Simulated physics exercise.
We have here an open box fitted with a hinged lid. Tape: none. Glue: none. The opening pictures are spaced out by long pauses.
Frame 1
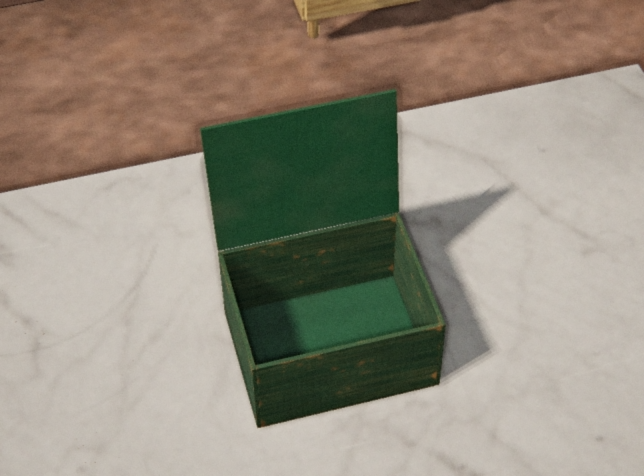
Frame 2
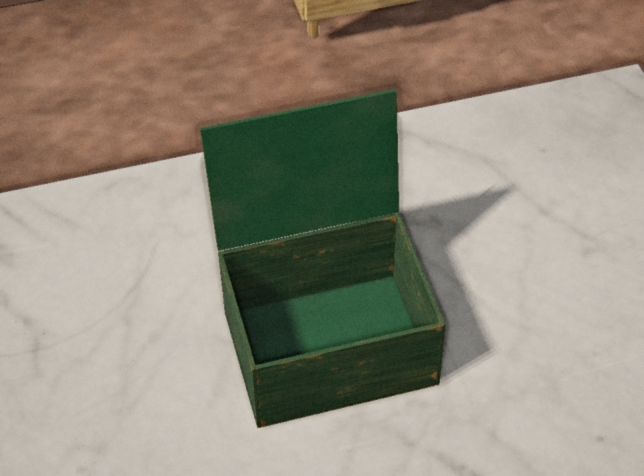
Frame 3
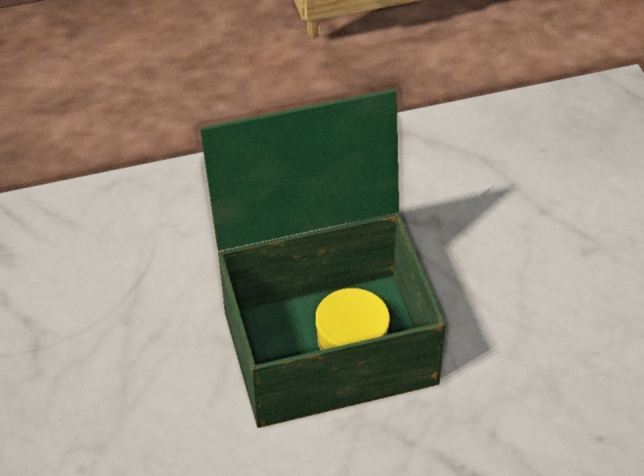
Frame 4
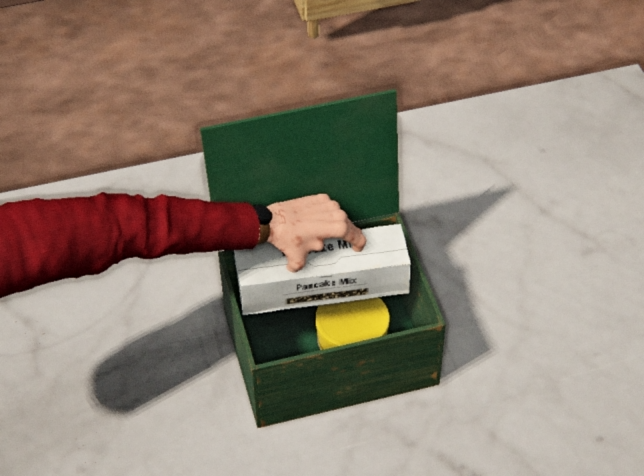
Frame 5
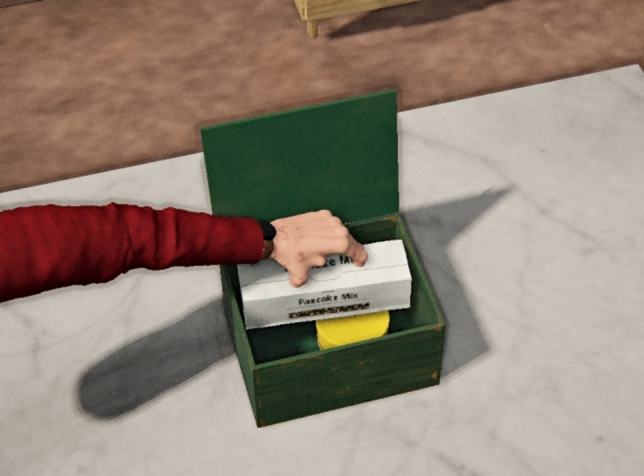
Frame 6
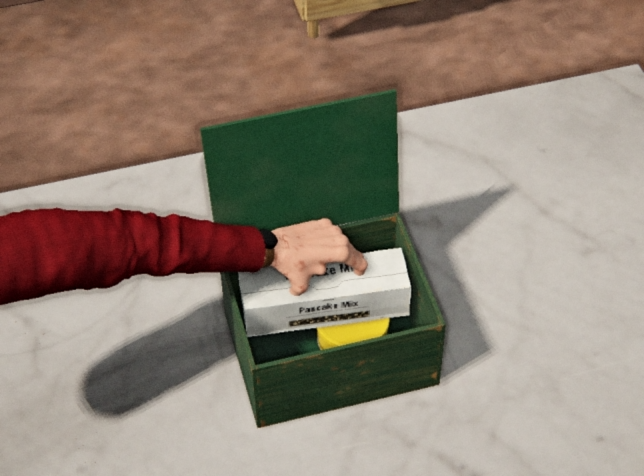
A hand lowers a white carton into an open green box holding a yellow tub.
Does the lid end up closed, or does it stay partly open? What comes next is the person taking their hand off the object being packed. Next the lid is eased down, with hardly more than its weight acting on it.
The lid ends up closed.
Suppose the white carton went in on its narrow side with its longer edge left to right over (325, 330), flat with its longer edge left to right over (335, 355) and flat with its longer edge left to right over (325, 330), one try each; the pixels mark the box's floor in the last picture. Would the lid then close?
So: First shut tight, second shut tight, third shut tight.
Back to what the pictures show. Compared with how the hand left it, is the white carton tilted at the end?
Once everything settles, the white carton keeps its original angle.
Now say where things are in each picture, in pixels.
In the first frame, the last thing is not in view yet.
In the second frame, the last thing is not in view yet.
In the third frame, the last thing is not in view yet; yellow tub (352, 328).
In the fourth frame, coming down; white carton (322, 269); yellow tub (352, 328).
In the fifth frame, coming down; white carton (324, 284).
In the sixth frame, in place under the hand; white carton (325, 292).
Then, 1.30 s later than the last frame, lid 78° above the rim.
Then, 1.70 s later than the last frame, lid 49° above the rim.
Then, 2.10 s later than the last frame, lid 8° above the rim.
When it is over, lid shut; both as before. End places, in pixels of the last picture, white carton near (325, 293).
